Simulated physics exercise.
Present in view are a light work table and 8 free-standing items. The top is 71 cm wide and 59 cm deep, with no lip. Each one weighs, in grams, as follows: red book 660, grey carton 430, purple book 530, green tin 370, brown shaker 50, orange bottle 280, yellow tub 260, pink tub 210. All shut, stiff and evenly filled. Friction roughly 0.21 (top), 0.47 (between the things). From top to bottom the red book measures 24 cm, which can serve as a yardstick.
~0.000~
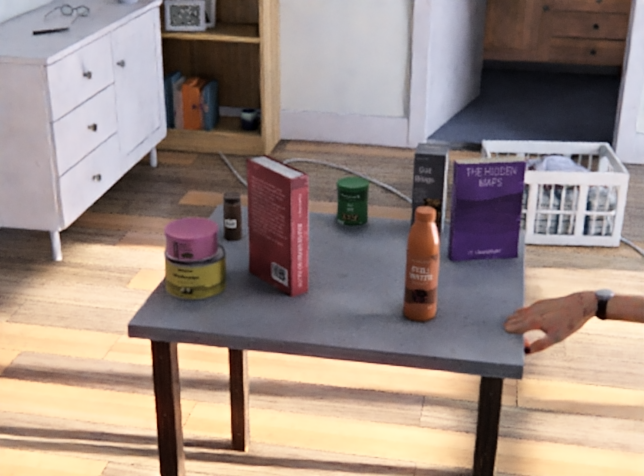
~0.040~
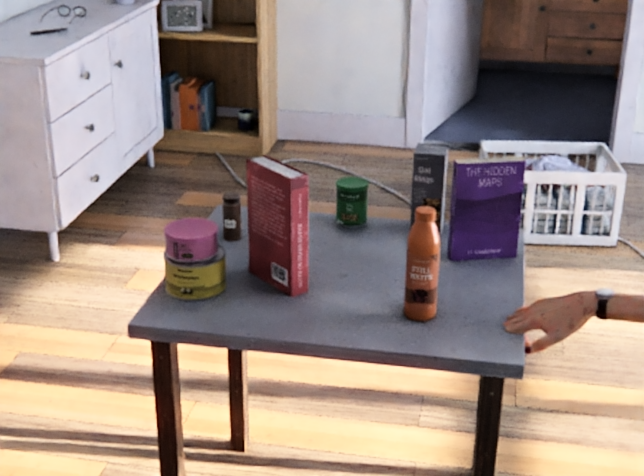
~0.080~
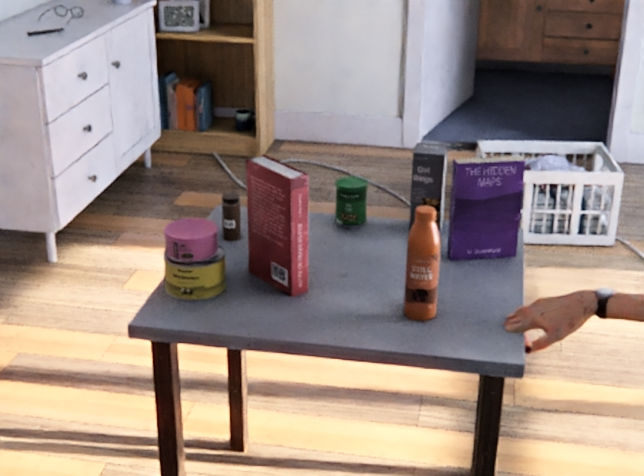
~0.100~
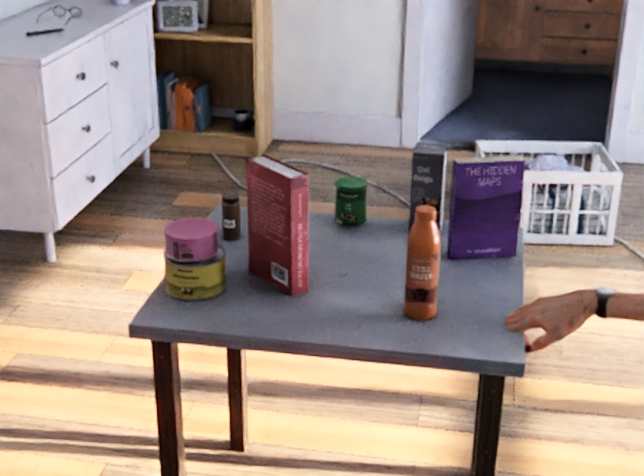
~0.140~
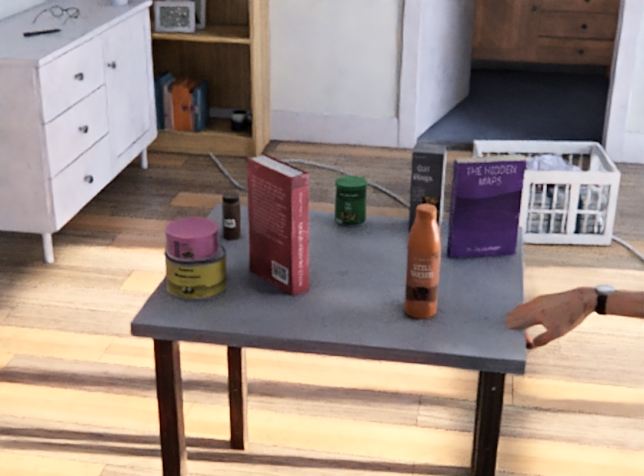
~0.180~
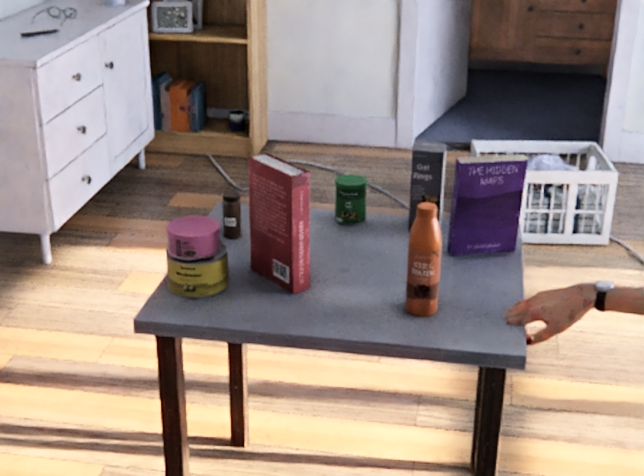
A hand gripping the right edge of a small grey table of books, tins and bottles, barely shifting it, everything standing upright.
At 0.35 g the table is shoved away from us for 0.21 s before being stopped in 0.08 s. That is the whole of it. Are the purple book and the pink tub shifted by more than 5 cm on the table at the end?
As I see it, the purple book is left out of position; the pink tub is left in position.
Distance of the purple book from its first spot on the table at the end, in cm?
Roughly 11 cm.
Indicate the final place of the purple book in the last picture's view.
In the end it sits at around (500, 238).
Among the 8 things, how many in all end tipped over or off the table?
In total, 1.
Around 0.28 s, table shifted 8 cm; purple book at 25° to upright near (492, 204); pink tub shifted 3 cm near (199, 231); red book shifted 3 cm.
Around 0.38 s, table shifted 11 cm; purple book at 61° to upright near (498, 217); pink tub shifted 2 cm near (205, 223); red book shifted 2 cm.
Around 0.48 s, table shifted 11 cm; purple book on its side near (500, 238).
Finally (1.0 s), on their side or leaning hard on the table, purple book; the other 7 still in place (within 5 cm). In the last view, purple book near (500, 238), pink tub near (208, 218).
